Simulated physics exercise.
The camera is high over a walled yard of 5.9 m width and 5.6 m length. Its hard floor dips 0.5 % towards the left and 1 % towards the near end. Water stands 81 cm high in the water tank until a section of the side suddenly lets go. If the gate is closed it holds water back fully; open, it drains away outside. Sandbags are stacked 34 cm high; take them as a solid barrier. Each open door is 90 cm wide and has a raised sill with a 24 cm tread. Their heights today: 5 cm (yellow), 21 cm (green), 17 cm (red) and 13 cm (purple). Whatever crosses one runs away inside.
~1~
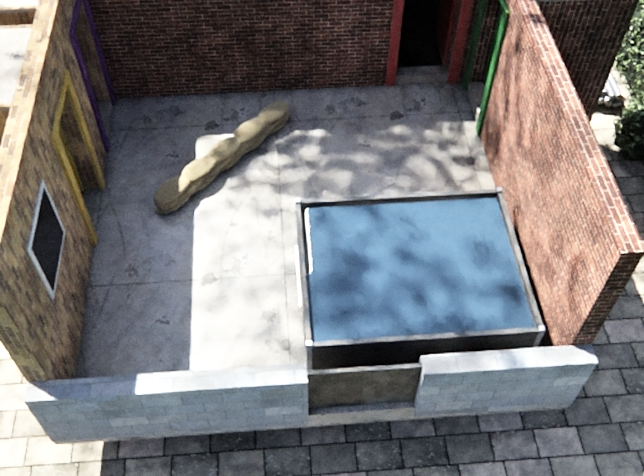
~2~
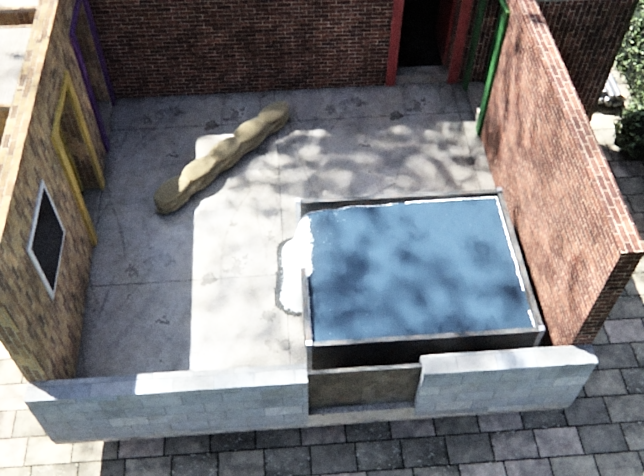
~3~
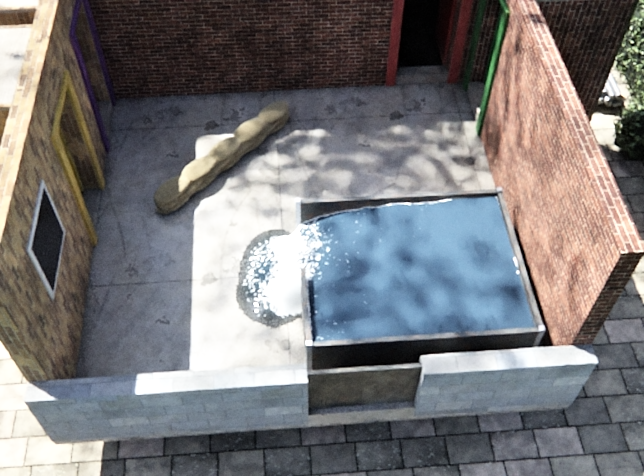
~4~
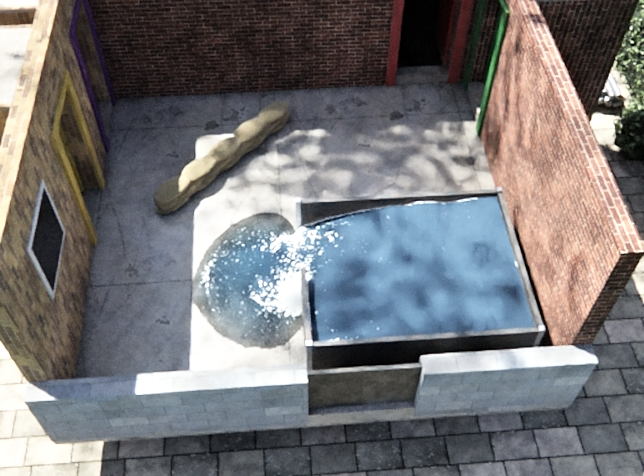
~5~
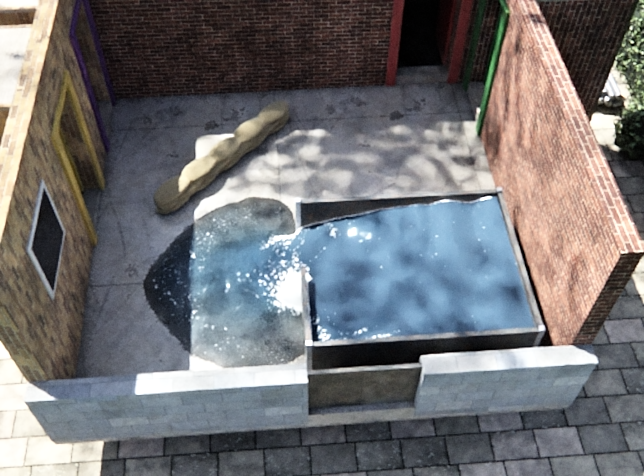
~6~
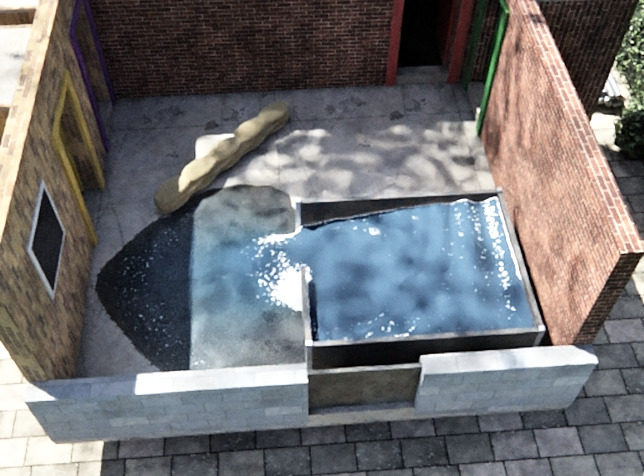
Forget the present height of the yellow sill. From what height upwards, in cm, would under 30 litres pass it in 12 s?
At least 31 cm or so.
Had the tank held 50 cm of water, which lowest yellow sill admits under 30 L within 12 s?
Then roughly 17 cm.
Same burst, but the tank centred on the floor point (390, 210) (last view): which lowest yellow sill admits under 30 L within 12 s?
Some 9.5 cm.
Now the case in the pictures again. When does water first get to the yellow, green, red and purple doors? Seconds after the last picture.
Arrival: Yellow 0.3 s, green 3.4 s, red 3.0 s, purple 1.6 s.
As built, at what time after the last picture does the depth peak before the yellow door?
At about 1.0 s.
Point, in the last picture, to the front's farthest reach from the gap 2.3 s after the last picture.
Near (114, 99).
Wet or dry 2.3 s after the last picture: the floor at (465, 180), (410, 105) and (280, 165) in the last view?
In turn: Dry, dry, flooded.
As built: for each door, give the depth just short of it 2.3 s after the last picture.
Depths in cm: Yellow 22, green 0, red 0, purple 4.
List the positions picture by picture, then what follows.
Still water, 81 cm deep, in the water tank at (411, 265); the yellow door at (81, 166) is dry, in the first picture.
The front is at (281, 302), 0.3 m from the gap at (303, 263); 0.3 m2 of floor is wet, 81 cm left at the back, in the second picture.
The front is at (245, 301), 0.8 m from the gap at (303, 264); 1.0 m2 of floor is wet, 81 cm left at the back, in the third picture.
The front is at (200, 296), 1.4 m from the gap at (303, 265); 2.2 m2 of floor is wet, 81 cm left at the back, in the fourth picture.
The gap is at (303, 264), the front 2.1 m out at (151, 288); the back of the water tank holds 81 cm, in the fifth picture.
The front is at (103, 284), 2.7 m from the gap at (303, 264); 6.2 m2 of floor is wet, 77 cm left at the back; the yellow door at (81, 166), 3.2 m from the gap, is still 0.9 m from the nearest water, in the sixth picture.
Then, 0.7 s after the last picture water covers 35 % of the floor, deepest (46 cm) near (288, 265); 19 cm at the yellow door, 23 litres in over its 5 cm sill.
Then, 2.3 s after the last picture water covers 55 % of the floor, deepest (42 cm) near (74, 400); 22 cm at the yellow door, 280 litres in over its 5 cm sill.
Then, 11.3 s after the last picture water covers 95 % of the floor, deepest (20 cm) near (74, 400); 15 cm at the yellow door, 839 litres in over its 5 cm sill.
At the yellow door as built, the water peaked near 25 cm, 1.1 s after the last picture.
Run again over the same 12 s with other heights there, 46 litres in over 28 cm, 5 litres over 38 cm. The limit of 30 litres is kept from about 31 cm up.
